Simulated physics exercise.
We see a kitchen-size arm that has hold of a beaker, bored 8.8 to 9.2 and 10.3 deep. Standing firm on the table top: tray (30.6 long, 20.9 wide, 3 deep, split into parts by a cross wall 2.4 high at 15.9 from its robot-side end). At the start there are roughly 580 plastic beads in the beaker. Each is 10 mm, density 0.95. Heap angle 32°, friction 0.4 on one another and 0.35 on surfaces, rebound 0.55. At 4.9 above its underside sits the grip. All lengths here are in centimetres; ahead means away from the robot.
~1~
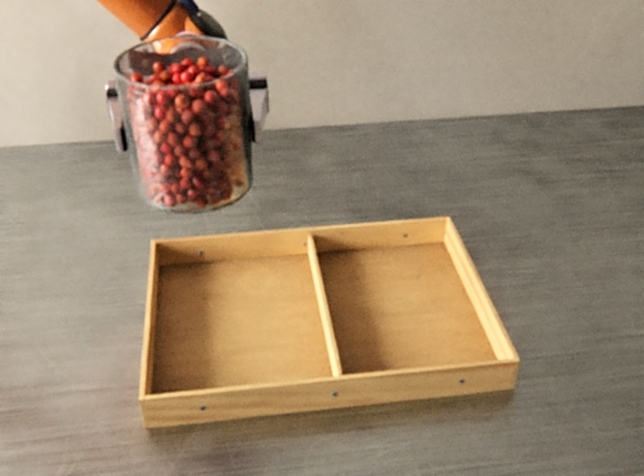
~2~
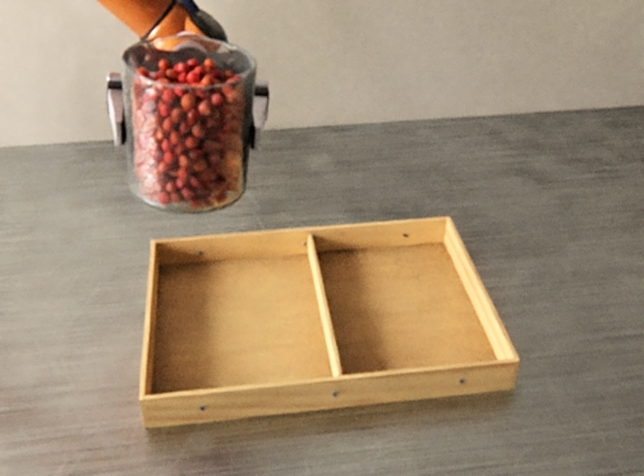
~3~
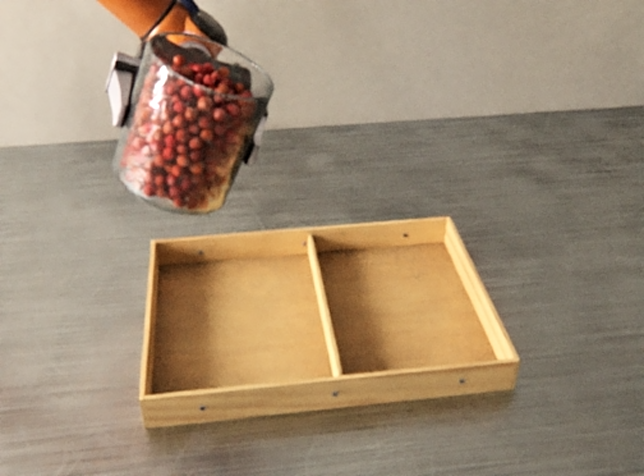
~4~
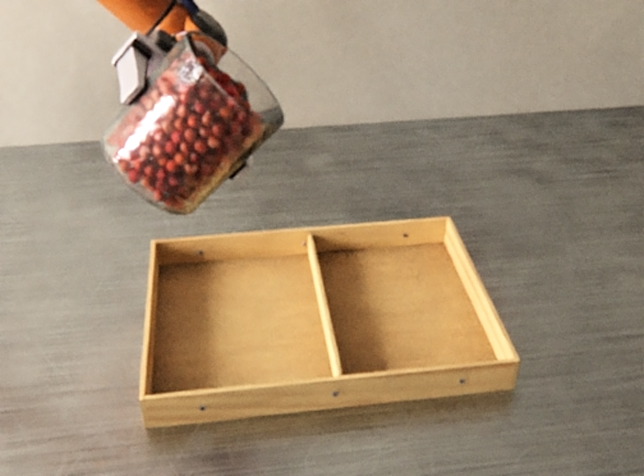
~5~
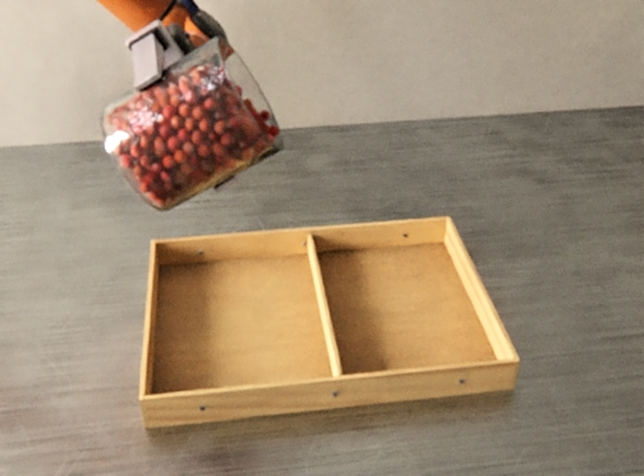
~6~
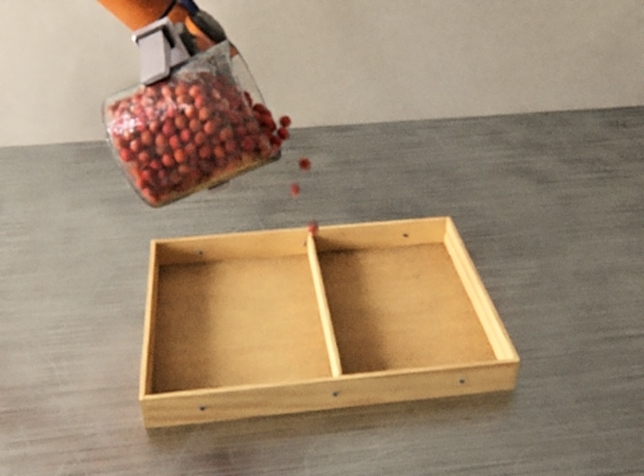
A clear beaker packed with red beads tilted steadily to the right in a robot arm's grip above an empty, divided wooden tray, and then a few beads dropped out over its rim.
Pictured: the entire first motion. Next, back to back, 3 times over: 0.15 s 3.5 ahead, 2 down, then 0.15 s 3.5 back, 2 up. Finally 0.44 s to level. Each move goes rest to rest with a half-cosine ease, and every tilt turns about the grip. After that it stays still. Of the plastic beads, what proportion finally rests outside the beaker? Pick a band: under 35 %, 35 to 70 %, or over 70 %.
Under 35 %.
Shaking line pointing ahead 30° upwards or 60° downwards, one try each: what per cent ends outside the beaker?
You'd get about 50 per cent with the first setting and about 10 per cent with the second.
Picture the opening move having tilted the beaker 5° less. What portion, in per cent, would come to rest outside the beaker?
In that case roughly 20 per cent.
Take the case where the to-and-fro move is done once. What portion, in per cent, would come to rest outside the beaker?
10 per cent.
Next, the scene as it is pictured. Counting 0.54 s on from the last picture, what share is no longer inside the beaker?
Share gone by then: Close to 15 %.
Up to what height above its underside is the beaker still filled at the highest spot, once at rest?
Top of the fill: Near 8.5 cm.
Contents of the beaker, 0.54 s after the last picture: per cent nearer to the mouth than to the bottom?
Near 45 %.
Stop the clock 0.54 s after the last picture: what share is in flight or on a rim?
About 5 %.
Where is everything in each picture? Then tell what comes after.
In the first picture, beaker middle at (189, 126), level; upper third of the load around (187, 99), from x 130 to 245, top at y 60; 576 in the beaker.
In the second picture, beaker middle at (189, 126), tilted 6° forward; upper third of the load around (187, 99), from x 135 to 245, top at y 65.
In the third picture, beaker middle at (190, 127), tilted 23° forward; upper third of the load around (188, 100), from x 125 to 250, top at y 60.
In the fourth picture, beaker middle at (191, 127), tilted 45° forward; upper third of the load around (189, 102), from x 115 to 255, top at y 60.
In the fifth picture, beaker middle at (192, 128), tilted 62° forward; upper third of the load around (187, 104), from x 115 to 275, top at y 70.
In the sixth picture, beaker middle at (192, 128), tilted 68° forward; upper third of the load around (182, 108), from x 115 to 315, top at y 80; 573 in the beaker, 3 in flight or on a rim.
Then, 0.54 s after the last picture, tilted 68° forward, highest piece 23 above the table; 488 in the beaker, 35 in the far-side part, 25 in the robot-side part, 1 on the table or floor, 27 in flight or on a rim.
Then, 1.07 s after the last picture, tilted 45° forward, highest piece 23 above the table; 424 in the beaker, 95 in the far-side part, 53 in the robot-side part, 2 on the table or floor, 2 in flight or on a rim.
Then, 1.54 s after the last picture, level, highest piece 25 above the table; 422 in the beaker, 98 in the far-side part, 54 in the robot-side part, 2 on the table or floor.
Then, 2.59 s after the last picture, level, highest piece 25 above the table; 422 in the beaker, 98 in the far-side part, 54 in the robot-side part, 2 on the table or floor.
Final count, 422 in the beaker, 98 in the far-side part, 54 in the robot-side part, 2 on the table or floor. That is 27 % outside the beaker.
